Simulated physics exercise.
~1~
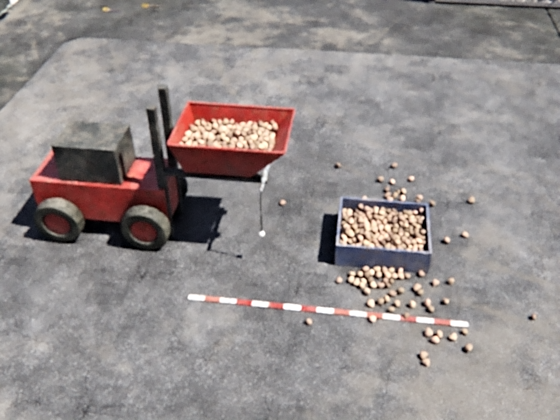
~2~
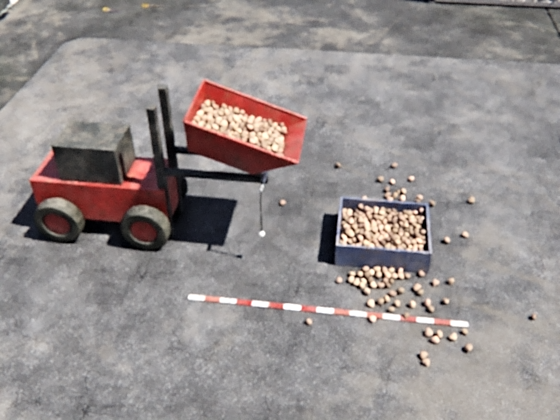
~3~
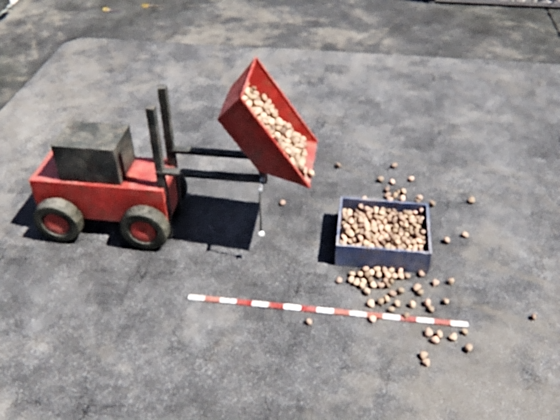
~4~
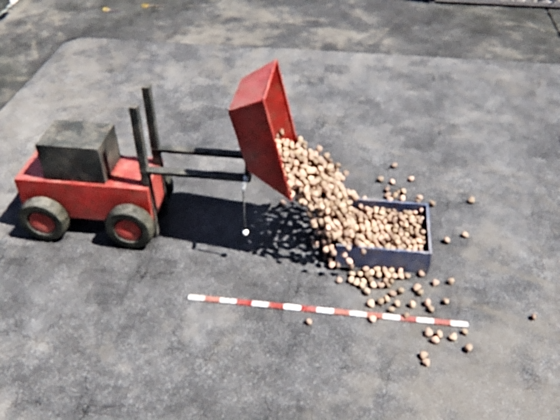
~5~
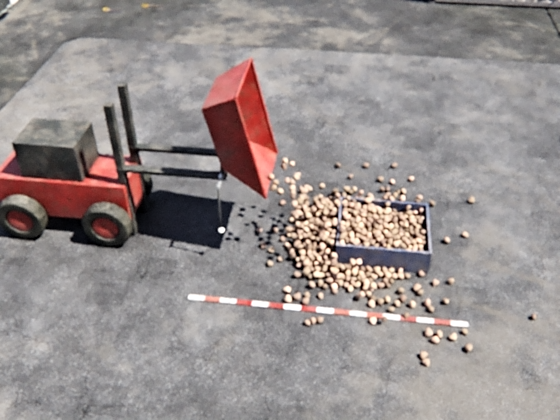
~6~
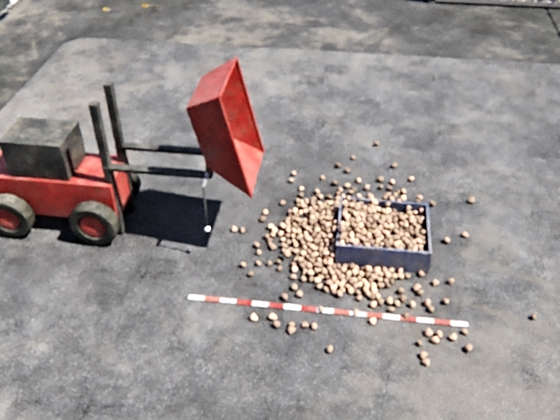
A red toy-like forklift with a dark engine block stands at the left on grey pavement, seen from above, its red skip full of small tan stones. To the right sits a blue bin already filled with stones, with more scattered around it and a red-and-white striped staff lying in front. The skip tips steadily to the right until stones start to slide toward its lower edge. As it steepens, the forklift backs away to the left and the stones pour out over the bin's near side. The emptied skip stays tilted, while stones lie heaped in the bin and spread widely around it, many on its left.
